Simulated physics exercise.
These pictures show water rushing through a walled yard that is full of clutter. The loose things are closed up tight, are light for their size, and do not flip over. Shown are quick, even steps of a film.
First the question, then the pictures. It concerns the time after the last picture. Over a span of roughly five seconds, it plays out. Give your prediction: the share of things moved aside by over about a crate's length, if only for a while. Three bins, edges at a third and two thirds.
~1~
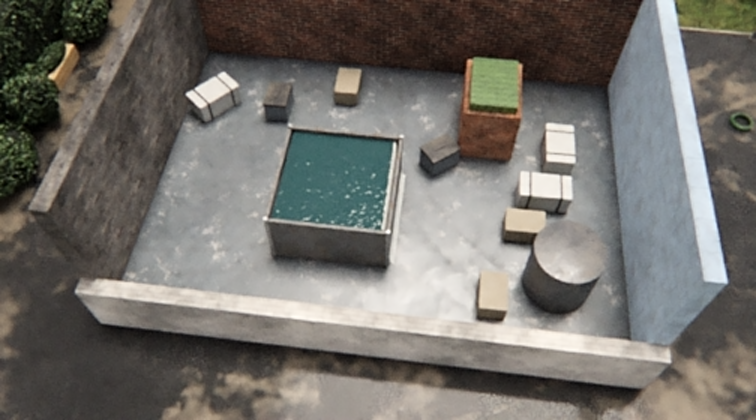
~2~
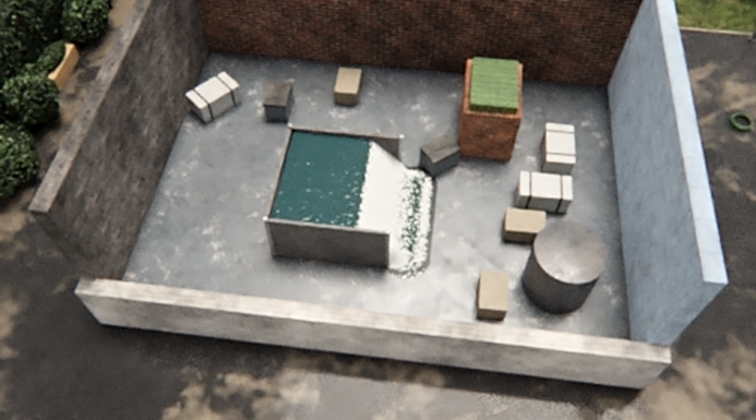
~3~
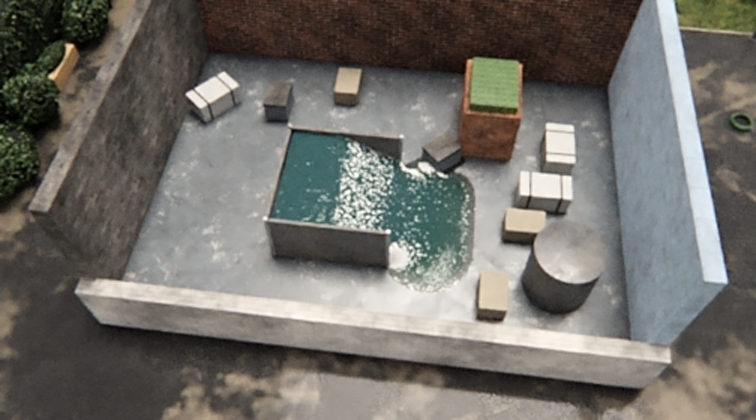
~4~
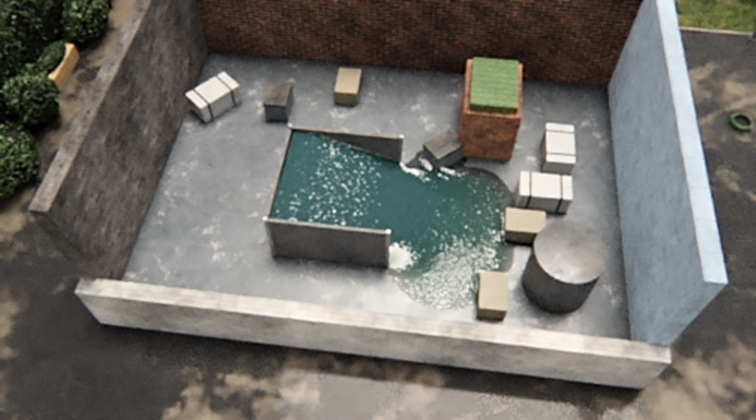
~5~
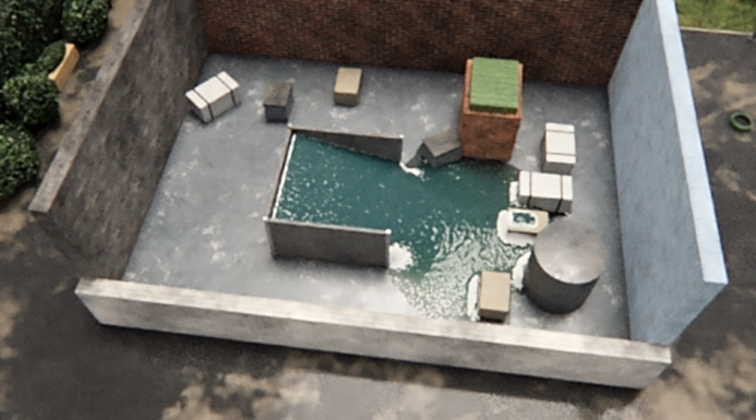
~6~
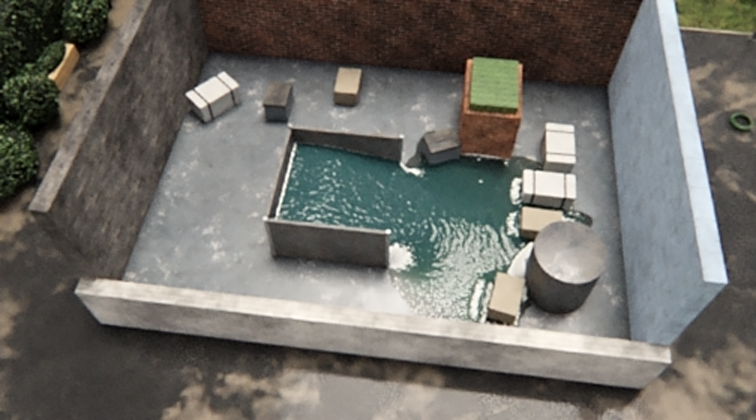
The portion knocked well out of place is two thirds or greater.
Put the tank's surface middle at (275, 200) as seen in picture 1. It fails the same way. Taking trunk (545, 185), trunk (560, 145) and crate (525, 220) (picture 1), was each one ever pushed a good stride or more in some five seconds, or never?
First displaced far, then displaced far, then displaced far.
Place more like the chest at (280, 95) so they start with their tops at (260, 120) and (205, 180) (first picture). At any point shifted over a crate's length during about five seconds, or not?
Result, in sequence - short of that distance / short of that distance.
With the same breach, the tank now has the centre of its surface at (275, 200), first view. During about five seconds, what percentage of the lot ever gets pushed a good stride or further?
Close to 60 %.
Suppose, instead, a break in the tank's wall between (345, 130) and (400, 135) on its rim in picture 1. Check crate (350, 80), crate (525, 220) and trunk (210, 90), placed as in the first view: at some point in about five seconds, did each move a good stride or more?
Went past that, fell short, went past that.
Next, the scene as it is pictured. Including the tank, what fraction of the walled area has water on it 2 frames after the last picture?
I'd put it near 35 percent.
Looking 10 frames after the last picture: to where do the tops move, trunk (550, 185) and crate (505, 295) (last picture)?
(600, 136) and (537, 313), roughly.
A moment on, 3 of 8 are well off their spots; 2 afloat.
Next, 5 of 8 are well off their spots; 2 afloat.
Later, 4 of 8 are well off their spots; 4 afloat.
In the end, 6 of 8 are well off their spots, and 6 have been at some point; 4 afloat.
